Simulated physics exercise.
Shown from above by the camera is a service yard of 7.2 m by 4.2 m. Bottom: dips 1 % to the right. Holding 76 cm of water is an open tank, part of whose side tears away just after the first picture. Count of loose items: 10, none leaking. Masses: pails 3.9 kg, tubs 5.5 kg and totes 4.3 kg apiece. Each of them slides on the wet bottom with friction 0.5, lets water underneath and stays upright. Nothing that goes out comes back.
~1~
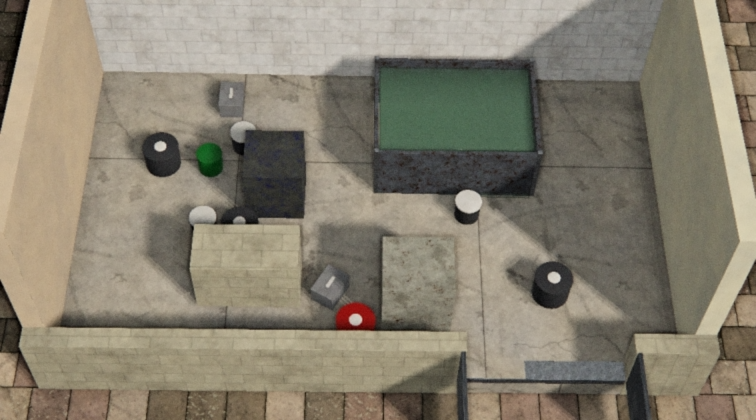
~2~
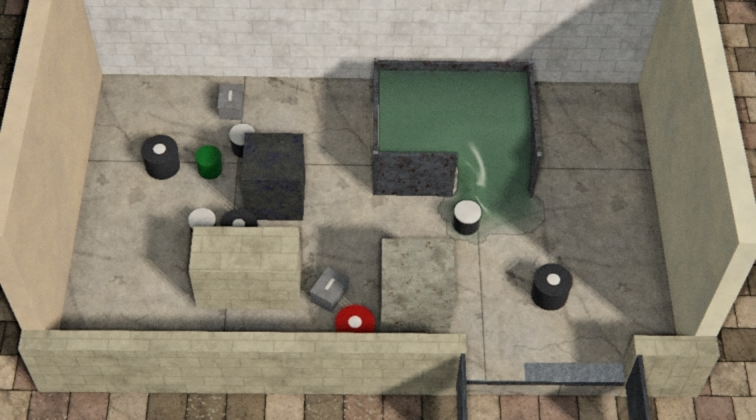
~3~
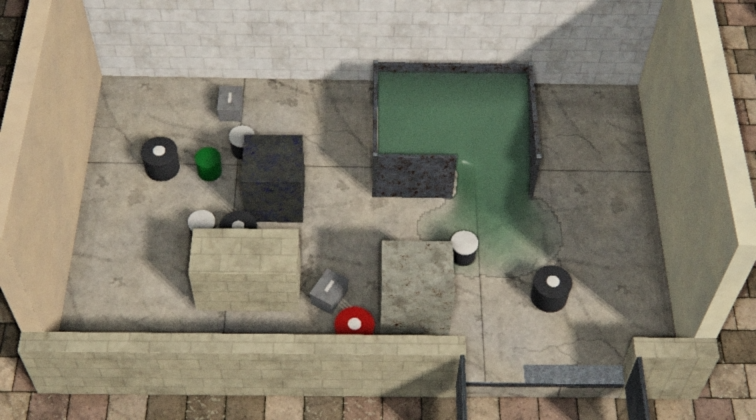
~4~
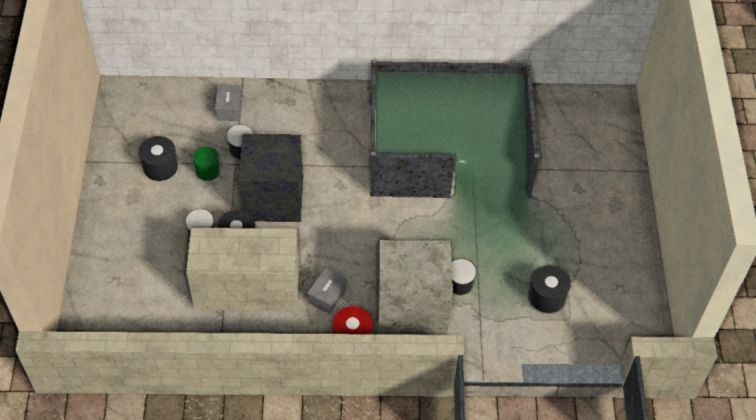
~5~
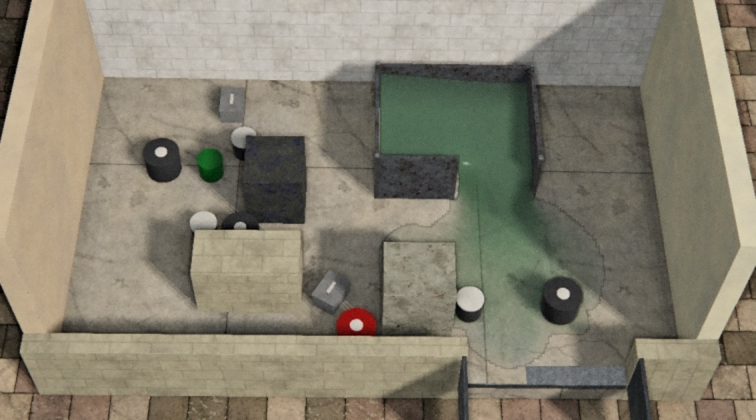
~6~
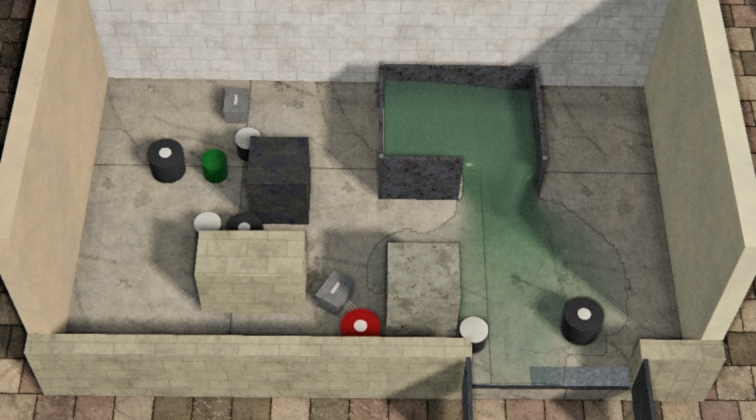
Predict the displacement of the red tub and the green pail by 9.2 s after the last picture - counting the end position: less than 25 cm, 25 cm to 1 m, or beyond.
Well, the red tub goes a great distance, and as for the green pail, it remains nearly still.
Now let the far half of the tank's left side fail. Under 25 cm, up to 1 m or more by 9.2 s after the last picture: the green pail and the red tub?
Then the green pail gets carried off, the red tub travels far.
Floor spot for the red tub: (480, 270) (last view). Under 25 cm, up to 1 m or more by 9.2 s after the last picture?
In the end it is hauled off.
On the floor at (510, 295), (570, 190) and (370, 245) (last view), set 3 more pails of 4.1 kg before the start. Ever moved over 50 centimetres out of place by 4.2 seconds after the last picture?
Beyond it, within it, within it.
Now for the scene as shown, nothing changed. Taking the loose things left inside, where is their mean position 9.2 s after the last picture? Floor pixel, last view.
I'd say about (232, 213) in the last view.
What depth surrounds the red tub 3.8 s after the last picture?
I'd say around 3 cm.
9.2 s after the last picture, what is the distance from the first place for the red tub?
About 150 cm.
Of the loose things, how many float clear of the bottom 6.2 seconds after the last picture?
Count: 0.
Then, 1.2 s after the last picture the red tub is near (345, 318), 0.2 m from its start, aground; the green pail is near (214, 159), 0.0 m from its start, aground; 2 of 10 are out; 0 afloat.
Then, 3.8 s after the last picture the red tub is near (260, 315), 1.1 m from its start, aground; the green pail is near (214, 159), 0.0 m from its start, aground; 2 of 10 are out; 0 afloat.
Then, 6.2 s after the last picture the red tub is near (227, 315), 1.5 m from its start, aground; the green pail is near (214, 159), 0.0 m from its start, aground; 2 of 10 are out; 0 afloat.
Then, 9.2 s after the last picture the red tub is near (227, 315), 1.5 m from its start, aground; the green pail is near (214, 159), 0.0 m from its start, aground; 2 of 10 are out; 0 afloat.
